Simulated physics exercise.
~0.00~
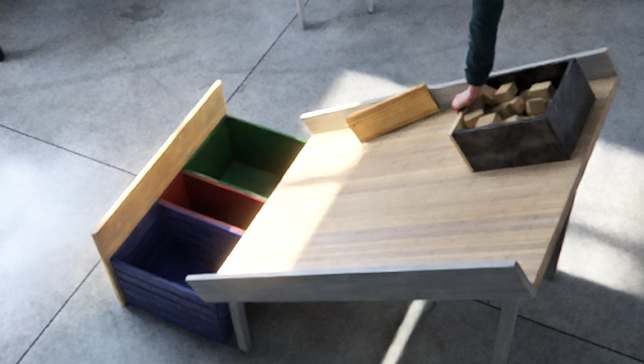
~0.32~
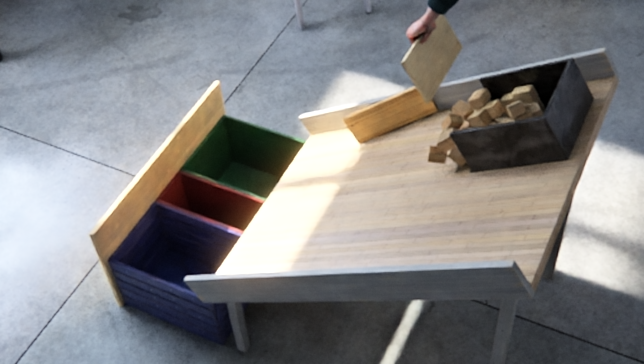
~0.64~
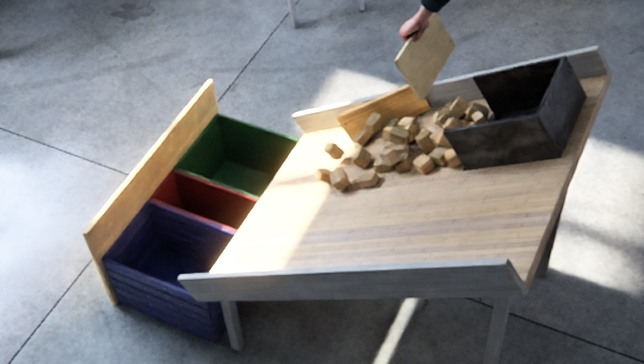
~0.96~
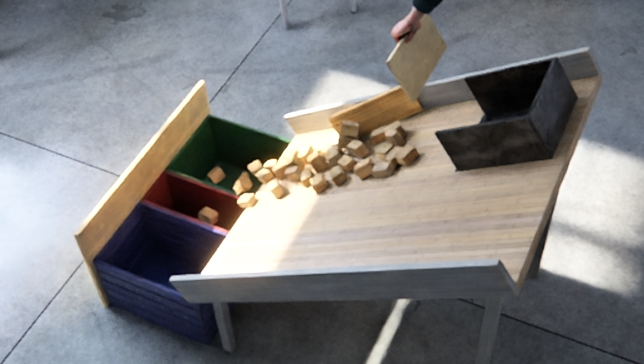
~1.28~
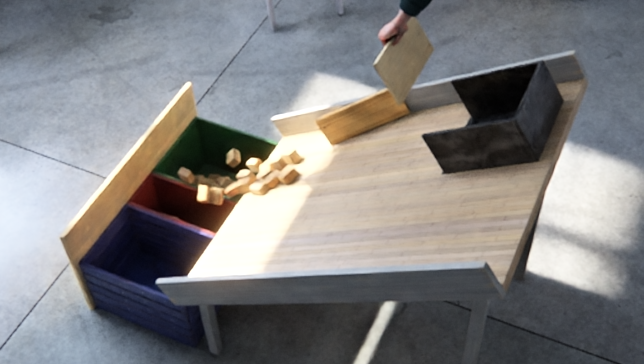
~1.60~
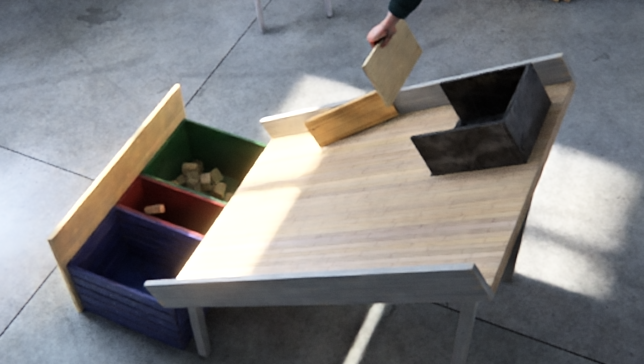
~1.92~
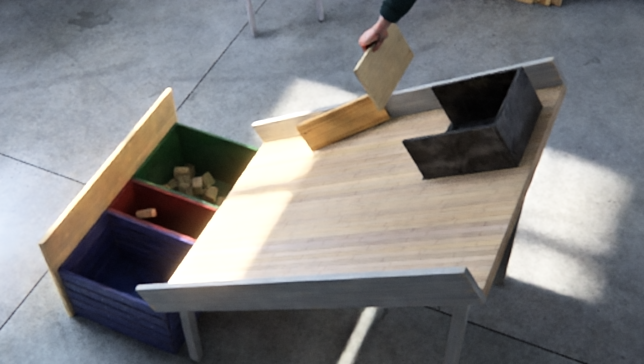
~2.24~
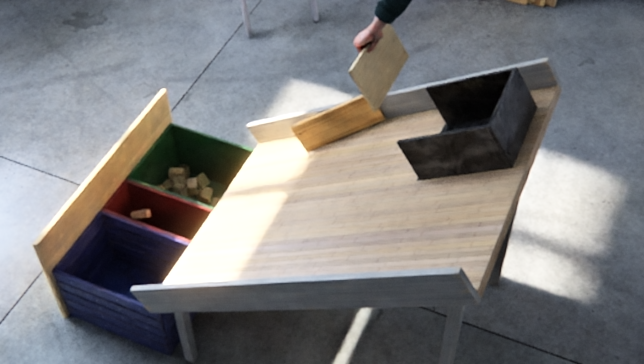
Wooden blocks slide down the table as a hand lifts the gate, most landing in green.
